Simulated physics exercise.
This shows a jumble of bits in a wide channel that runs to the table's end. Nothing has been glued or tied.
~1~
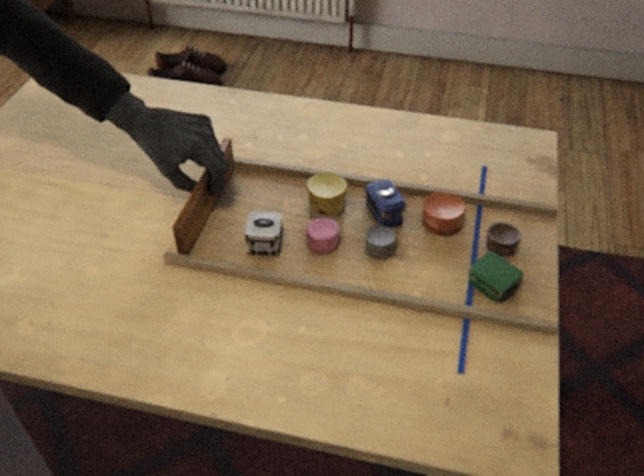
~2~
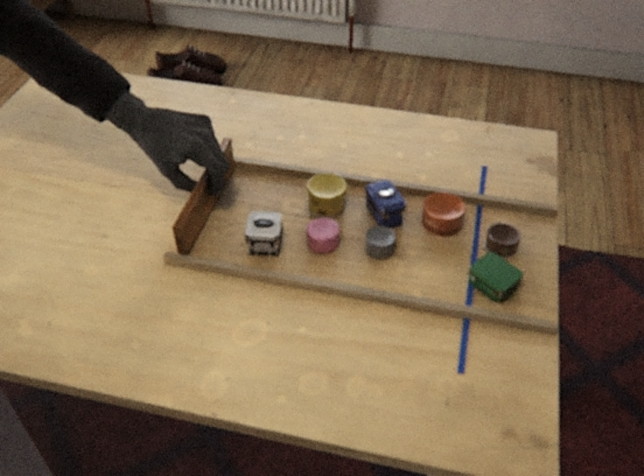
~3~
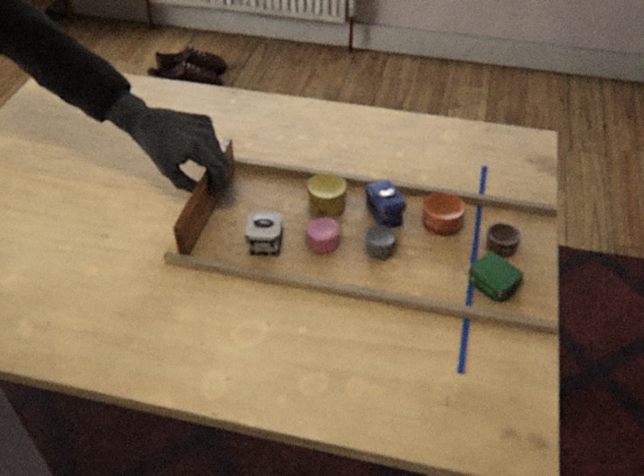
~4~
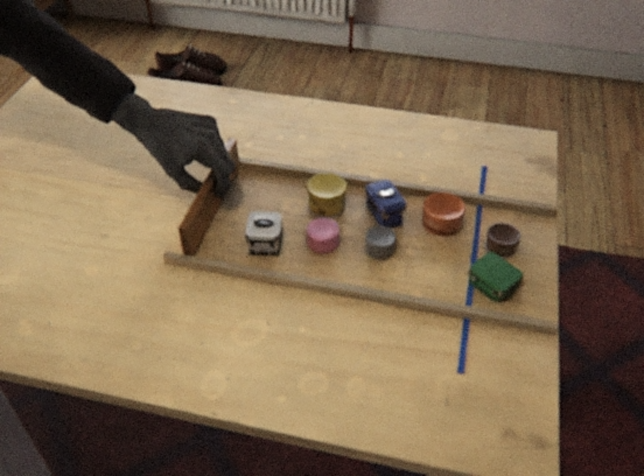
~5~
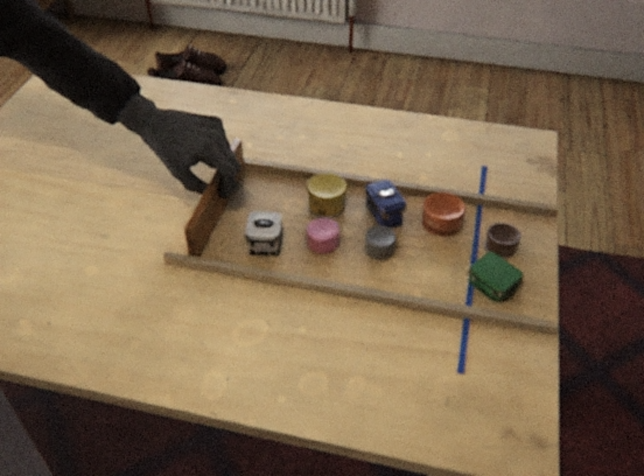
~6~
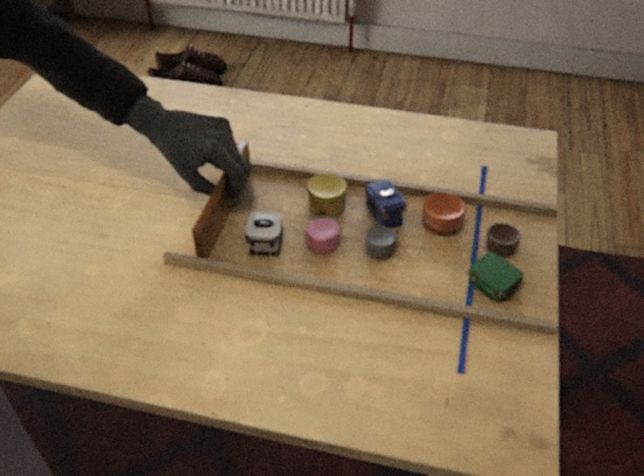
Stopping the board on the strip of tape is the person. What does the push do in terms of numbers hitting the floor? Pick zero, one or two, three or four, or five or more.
It sends one or two to the floor.
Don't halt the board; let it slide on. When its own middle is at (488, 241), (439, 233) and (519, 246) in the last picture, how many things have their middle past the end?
In order: 2, 0, 5.
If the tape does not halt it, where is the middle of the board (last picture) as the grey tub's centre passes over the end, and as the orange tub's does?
Estimated middle: (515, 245), and (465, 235) for the other.
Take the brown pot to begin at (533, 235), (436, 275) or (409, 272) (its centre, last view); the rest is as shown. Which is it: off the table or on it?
Slips off; Keeps its place; Keeps its place.
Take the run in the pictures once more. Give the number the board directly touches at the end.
The count in contact is 2.
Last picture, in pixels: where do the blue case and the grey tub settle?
Final centres, first then second: (533, 218), (537, 246).
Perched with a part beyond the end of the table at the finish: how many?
The tally is 0.
Soon after, none off yet; brown pot at rest near (502, 241); green case at rest near (495, 278); orange tub at rest near (443, 214).
By the end, the number that fall off is one or two; fallen, orange tub and brown pot.
